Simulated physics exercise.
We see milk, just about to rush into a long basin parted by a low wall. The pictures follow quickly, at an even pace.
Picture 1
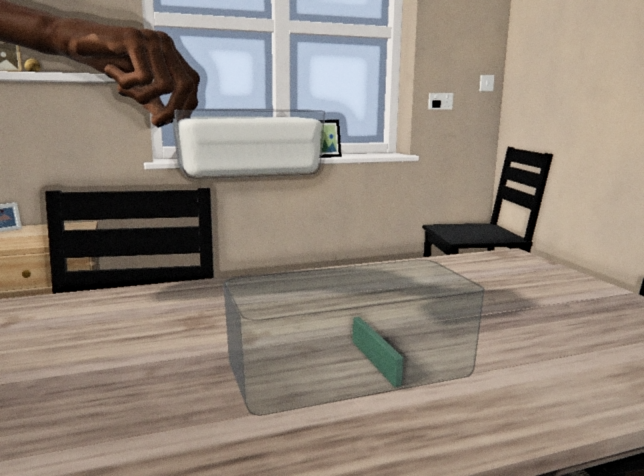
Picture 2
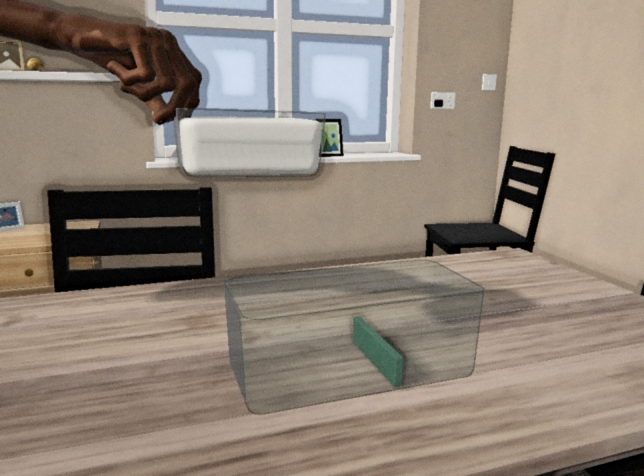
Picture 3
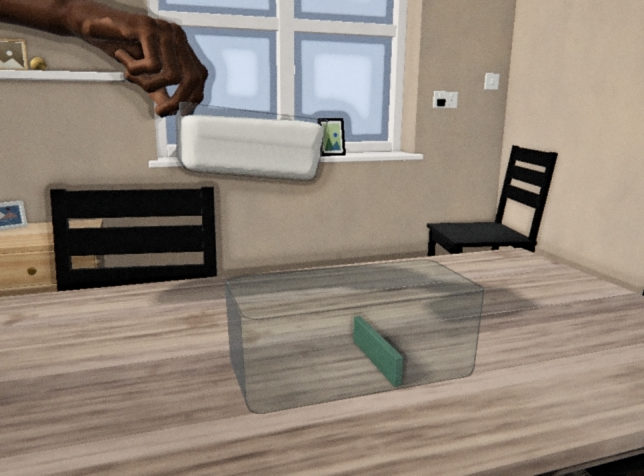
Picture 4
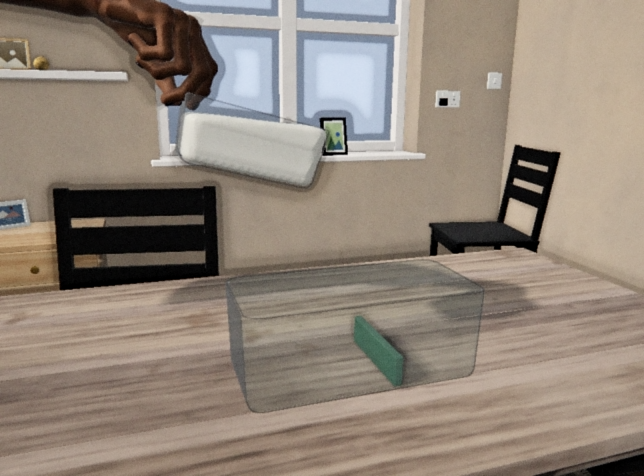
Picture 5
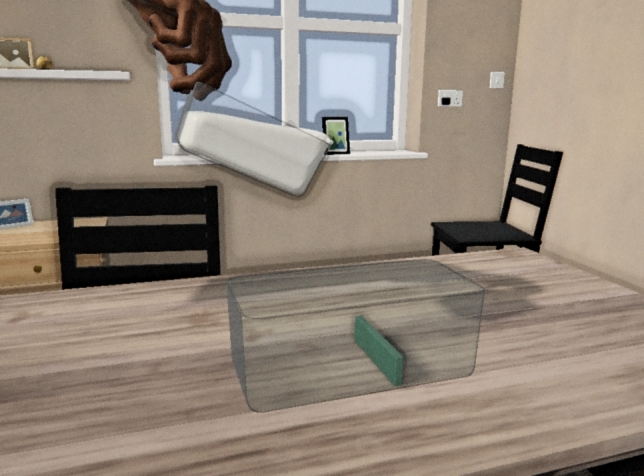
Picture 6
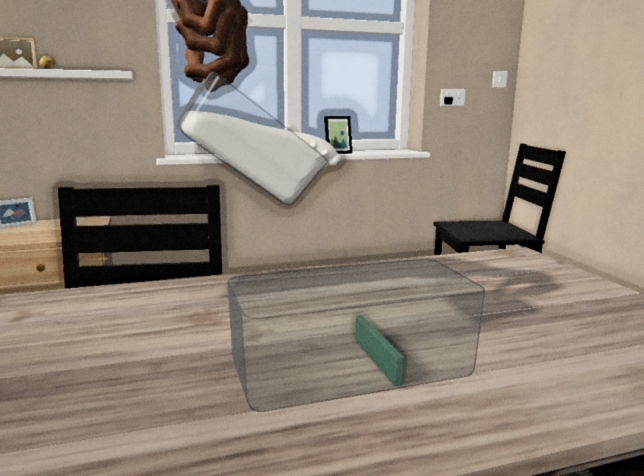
Above a clear basin on a table, a hand tilts a container of milk rightward.
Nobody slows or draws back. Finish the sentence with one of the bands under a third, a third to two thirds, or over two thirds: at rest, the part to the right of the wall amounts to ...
At rest, the part to the right of the wall amounts to under a third.
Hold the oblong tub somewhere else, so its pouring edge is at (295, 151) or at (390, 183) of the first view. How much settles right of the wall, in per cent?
It works out to around 20 % and then around 55 %.
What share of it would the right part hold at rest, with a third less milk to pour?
About 10 per cent.
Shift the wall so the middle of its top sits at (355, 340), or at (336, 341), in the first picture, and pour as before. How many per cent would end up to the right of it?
That'd be about 45 percent for the first and about 65 percent for the other.
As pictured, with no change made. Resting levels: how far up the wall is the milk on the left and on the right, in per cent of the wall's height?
About 50 left, about 20 right.
A moment on, the oblong tub is tipped right over and 9 per cent is still to pour, 26 is left of the wall and 5 right of it.
Next, the oblong tub is tipped right over and 1 per cent is still to pour, 72 is left of the wall and 13 right of it.
Then the oblong tub is tipped right over and 0 per cent is still to pour, 66 is left of the wall and 17 right of it.
Later the oblong tub is tipped right over and 0 per cent is still to pour, 71 is left of the wall and 19 right of it.
At rest 71 per cent lies left of the wall, 19 right of it and 10 outside.
